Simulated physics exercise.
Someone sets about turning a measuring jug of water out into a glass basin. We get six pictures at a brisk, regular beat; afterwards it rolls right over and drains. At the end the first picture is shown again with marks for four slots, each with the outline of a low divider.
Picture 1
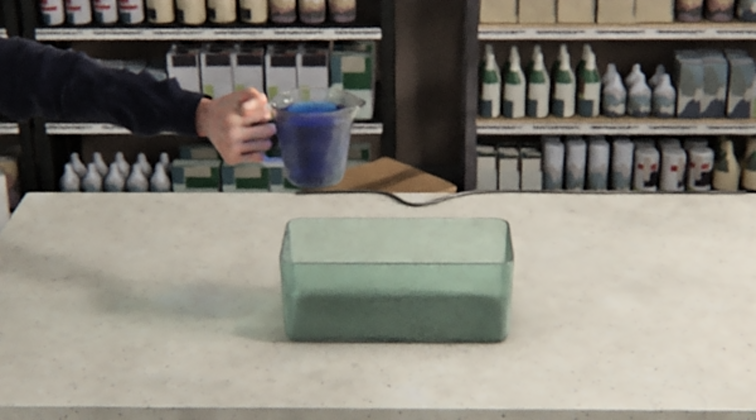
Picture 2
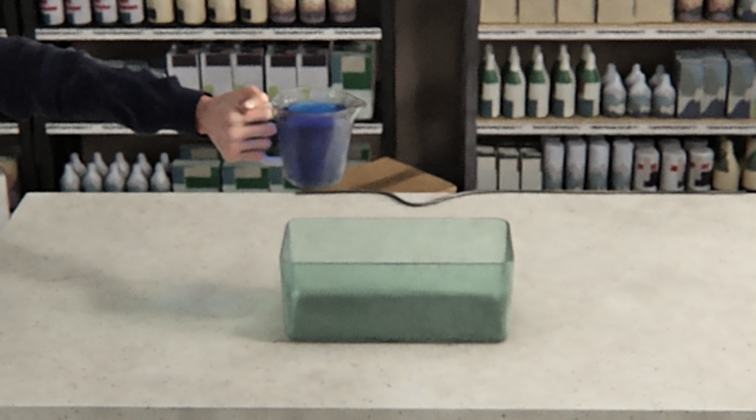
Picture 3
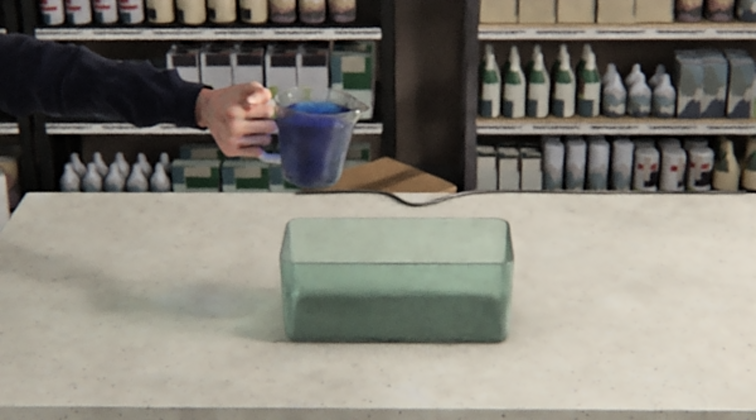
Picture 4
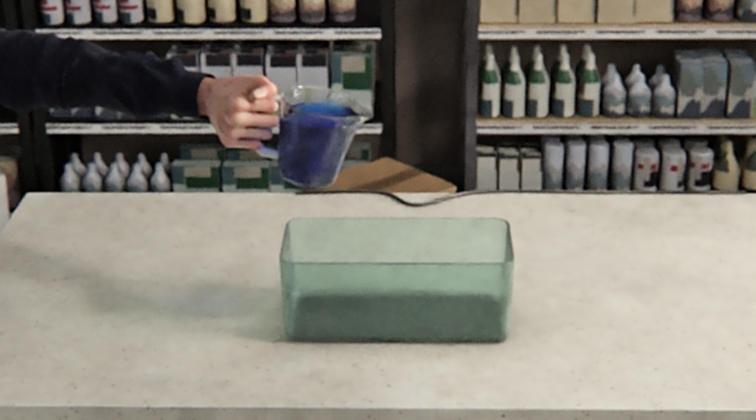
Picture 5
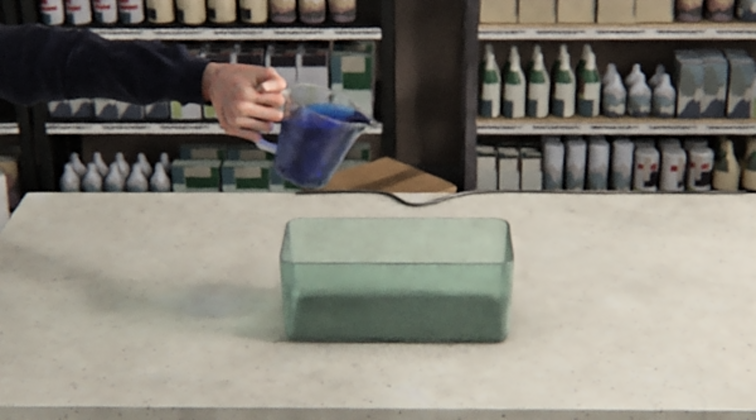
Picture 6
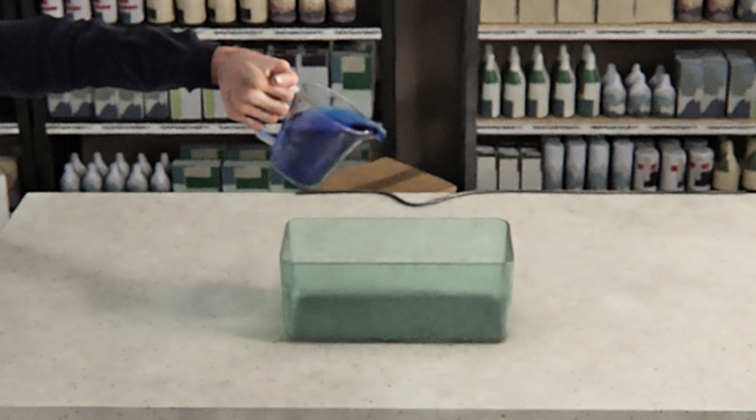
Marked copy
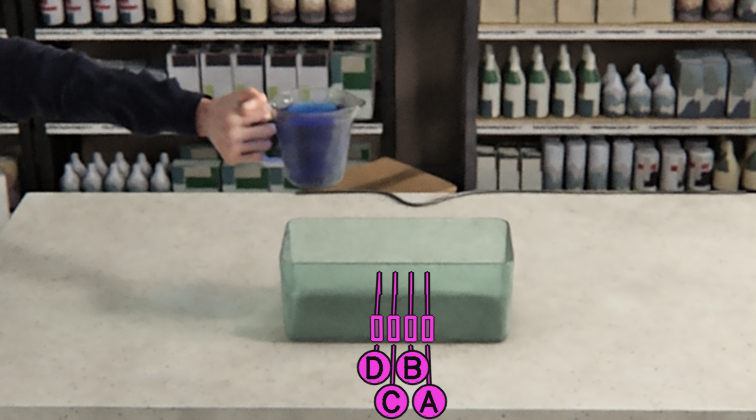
Hand holding a clear jug of blue liquid above a glass basin, then tilting it rightward until liquid reaches over the lip.
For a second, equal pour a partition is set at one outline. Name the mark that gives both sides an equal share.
B works best here.
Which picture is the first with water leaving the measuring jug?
In picture 6.
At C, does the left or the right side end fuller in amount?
The right side.
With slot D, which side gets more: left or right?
The right side.
On the marked copy, A at (427, 346); B at (410, 346); C at (393, 345); D at (376, 345).
With A, about 71 % ends left of the wall and 26 % right of it; 3 % is lost outside.
With B, about 45 % ends left of the wall and 53 % right of it.
With C, about 22 % ends left of the wall and 78 % right of it.
With D, about 11 % ends left of the wall and 88 % right of it.
